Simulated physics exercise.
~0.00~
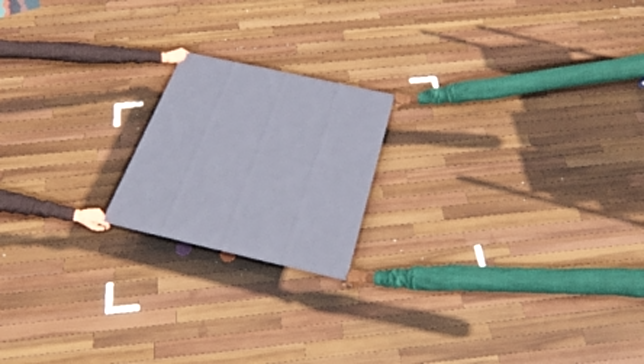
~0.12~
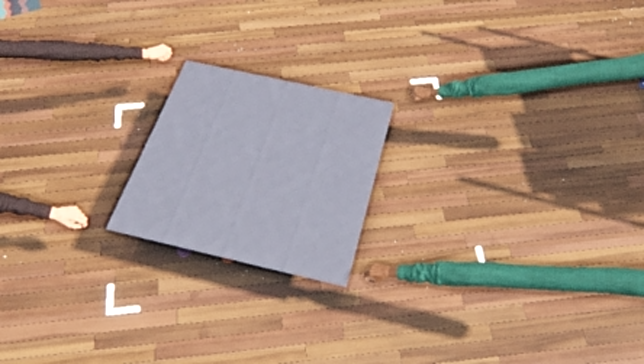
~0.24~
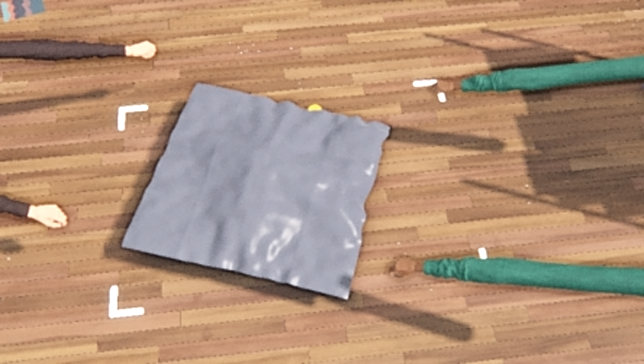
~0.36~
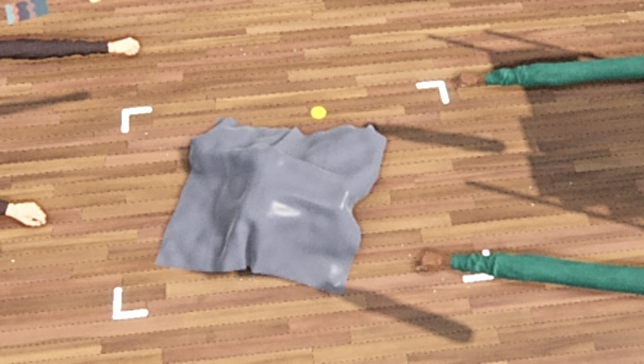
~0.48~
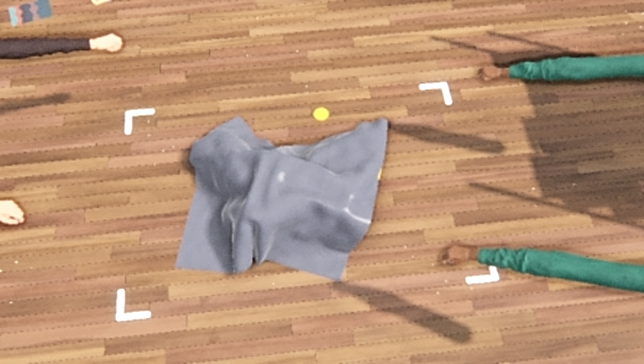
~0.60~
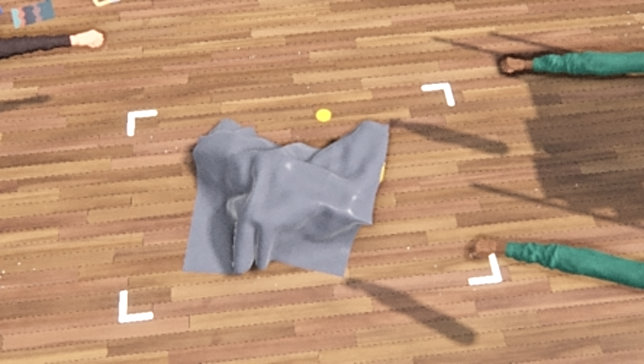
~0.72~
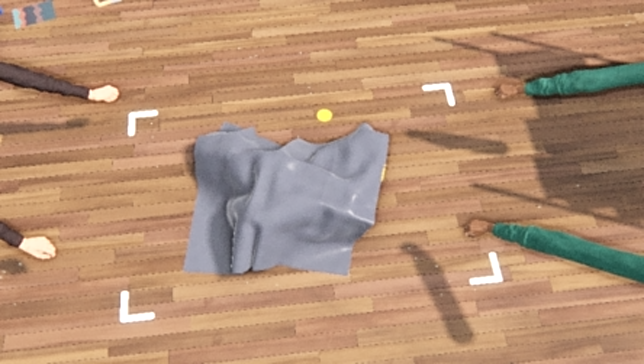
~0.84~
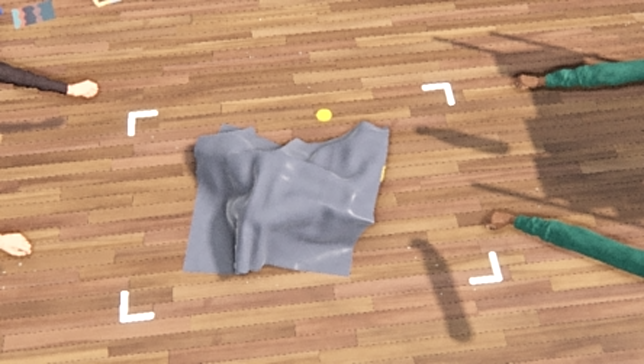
A wooden floor with white corner marks is seen from straight above. Two dark-sleeved arms reach in from the left and two green-sleeved arms from the right, holding a flat grey sheet stretched by its corners over the middle, with hints of small coloured items beneath its lower edge. The hands open and draw back toward the sides, and the sheet drops, rippling and crumpling as it sinks. A small yellow disc comes into view beyond its upper edge. The sheet settles into a wrinkled, folded heap, leaving the yellow disc uncovered while the hands hover apart.
